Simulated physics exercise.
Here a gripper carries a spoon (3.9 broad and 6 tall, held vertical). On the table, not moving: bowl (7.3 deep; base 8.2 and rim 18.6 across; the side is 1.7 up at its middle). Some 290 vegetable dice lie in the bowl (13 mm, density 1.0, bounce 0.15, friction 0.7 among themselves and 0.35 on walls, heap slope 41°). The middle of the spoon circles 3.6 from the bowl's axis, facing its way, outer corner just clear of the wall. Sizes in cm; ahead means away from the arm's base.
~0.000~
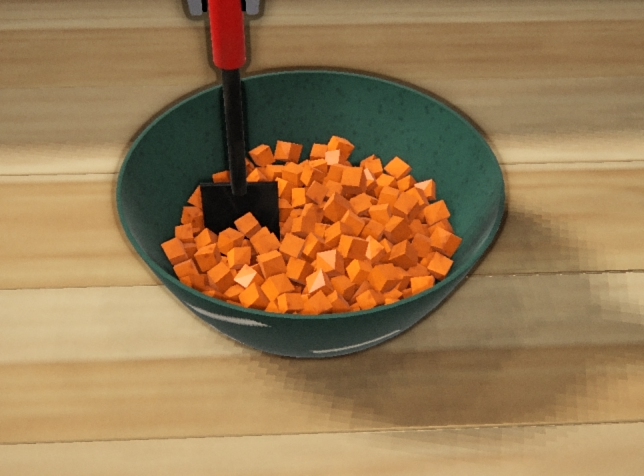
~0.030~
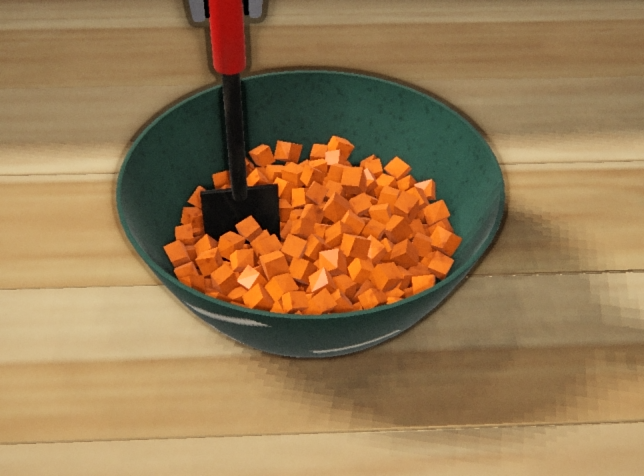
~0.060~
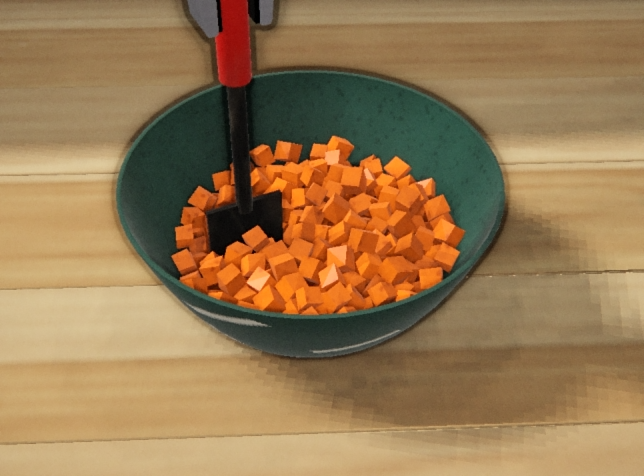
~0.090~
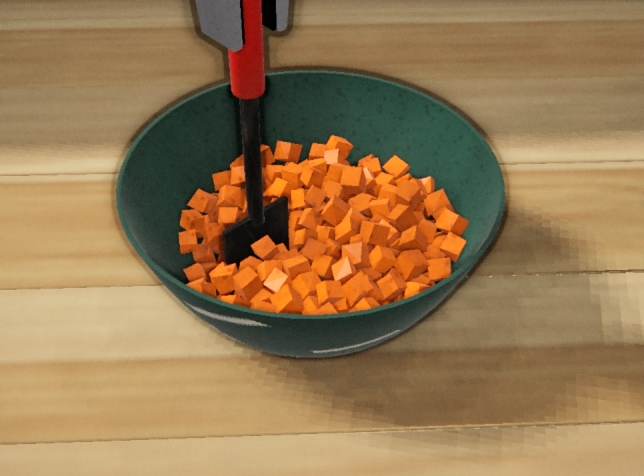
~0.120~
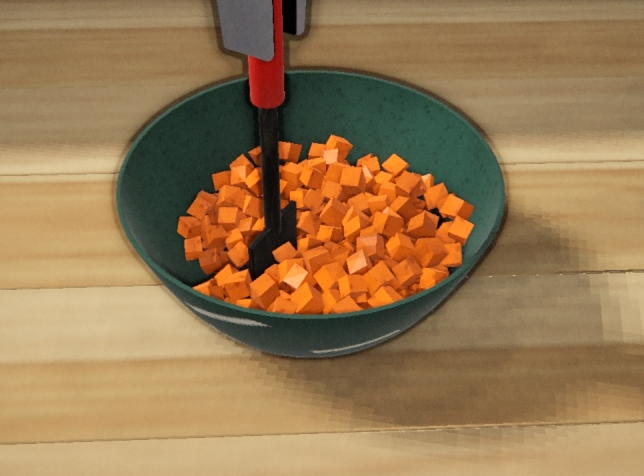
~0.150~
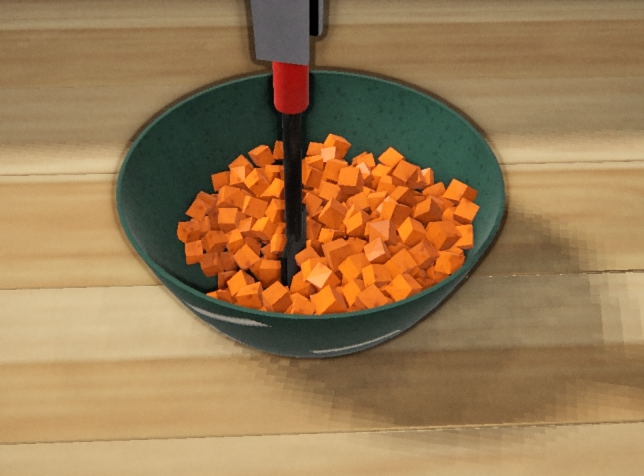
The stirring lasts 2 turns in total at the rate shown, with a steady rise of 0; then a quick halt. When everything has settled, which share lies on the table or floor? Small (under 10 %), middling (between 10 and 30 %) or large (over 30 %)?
A middling share, between 10 and 30 %, ends on the table or floor.
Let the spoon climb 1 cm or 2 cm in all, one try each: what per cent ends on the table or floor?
About 20 and 15 per cent.
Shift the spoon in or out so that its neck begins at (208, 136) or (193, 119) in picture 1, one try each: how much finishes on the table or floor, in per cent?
Some 35 and 30 per cent.
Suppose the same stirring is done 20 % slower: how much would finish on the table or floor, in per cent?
Then about 20 per cent.
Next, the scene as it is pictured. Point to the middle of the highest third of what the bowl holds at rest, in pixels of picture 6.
Around (216, 269).
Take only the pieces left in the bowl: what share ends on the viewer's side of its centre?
About 65 per cent.
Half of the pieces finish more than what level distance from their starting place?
Roughly 8 cm.
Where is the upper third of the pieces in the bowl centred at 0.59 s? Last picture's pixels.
Around (192, 206).
After 0.59 s, 328° round, highest piece 10 above the table; 267 in the bowl, 14 on the table or floor, 6 in flight or on the tool.
After 1.03 s, 222° round, highest piece 8 above the table; 234 in the bowl, 49 on the table or floor, 4 in flight or on the tool.
After 1.45 s, 0° round, highest piece 8 above the table; 222 in the bowl, 65 on the table or floor.
After 2.15 s, 0° round, highest piece 8 above the table; 222 in the bowl, 65 on the table or floor.
In the end, 222 in the bowl, 65 on the table or floor. That is 23 % on the table or floor.
